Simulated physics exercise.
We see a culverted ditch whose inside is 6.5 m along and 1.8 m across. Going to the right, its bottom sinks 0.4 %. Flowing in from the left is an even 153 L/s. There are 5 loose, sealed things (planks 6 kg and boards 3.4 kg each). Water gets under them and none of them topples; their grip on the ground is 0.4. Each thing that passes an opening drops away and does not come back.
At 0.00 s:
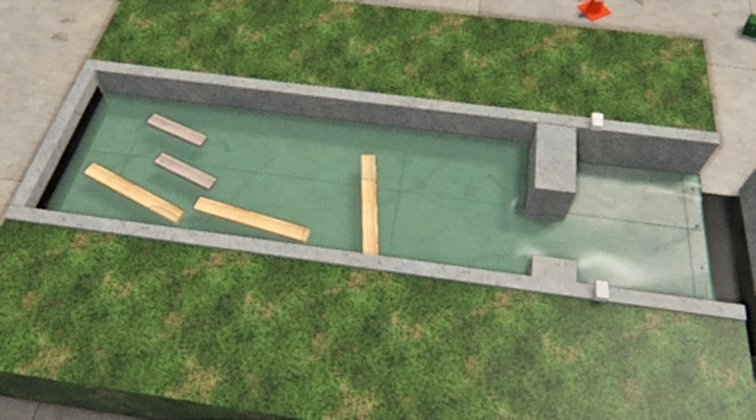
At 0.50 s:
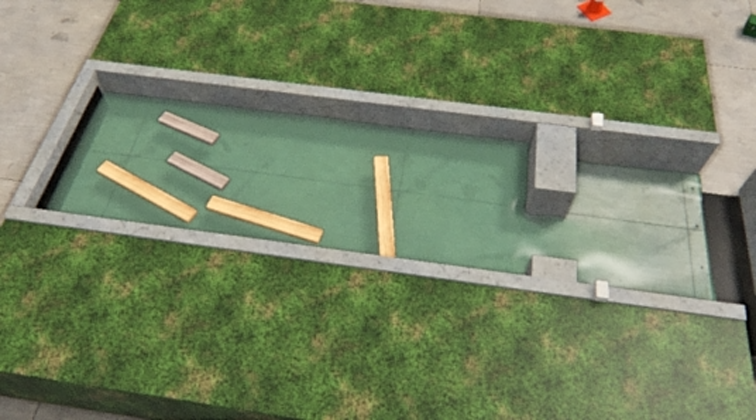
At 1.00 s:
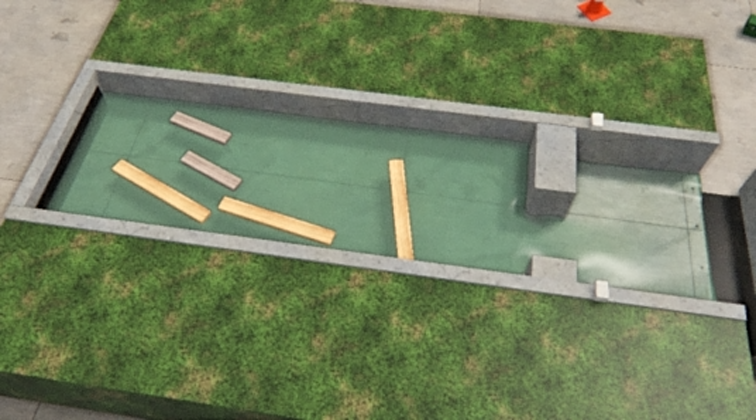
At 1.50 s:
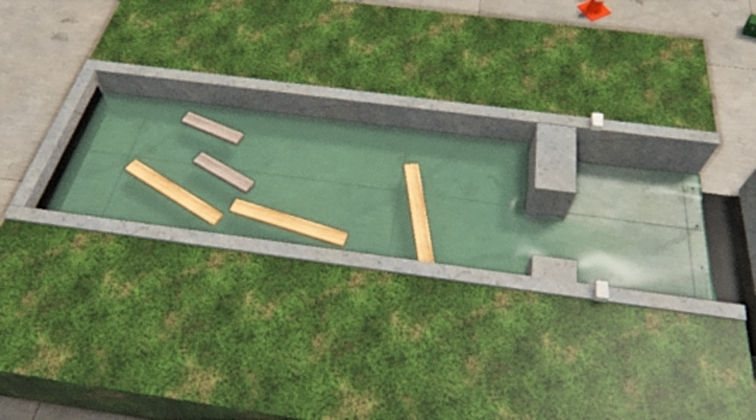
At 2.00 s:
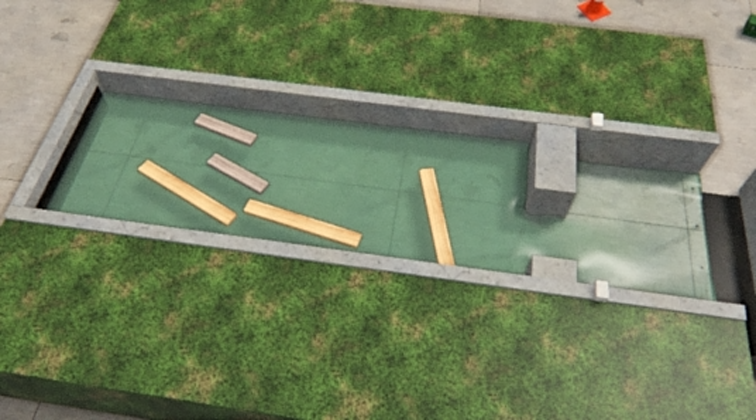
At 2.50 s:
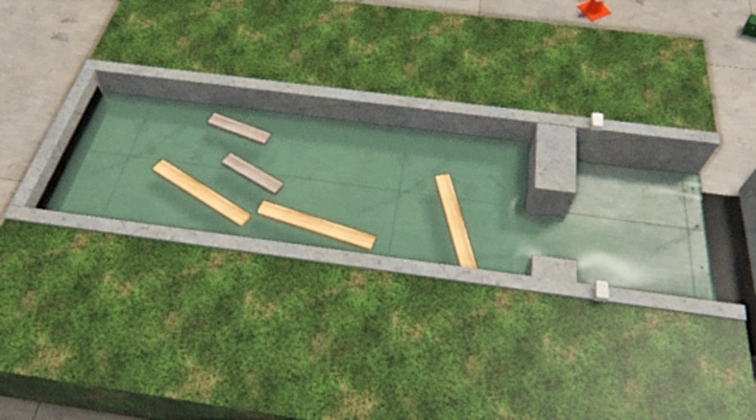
The clip shows five loose wooden pieces, three long pale planks and two shorter greyish boards, floating on greenish water in a walled channel between grass strips, all drifting steadily right as the foremost plank gradually tilts.
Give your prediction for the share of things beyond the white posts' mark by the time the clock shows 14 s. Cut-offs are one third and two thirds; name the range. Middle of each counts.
Range: Below one third.
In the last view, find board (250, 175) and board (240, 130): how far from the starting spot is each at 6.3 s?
The one named first has moved 200 cm, the other 200 cm.
After 3.5 s 0 of 5 are over the mark; 5 afloat.
After 6.3 s 0 of 5 are over the mark; 5 afloat.
After 10.0 s 0 of 5 are over the mark; 5 afloat.
After 14.0 s 0 of 5 are over the mark; 5 afloat.
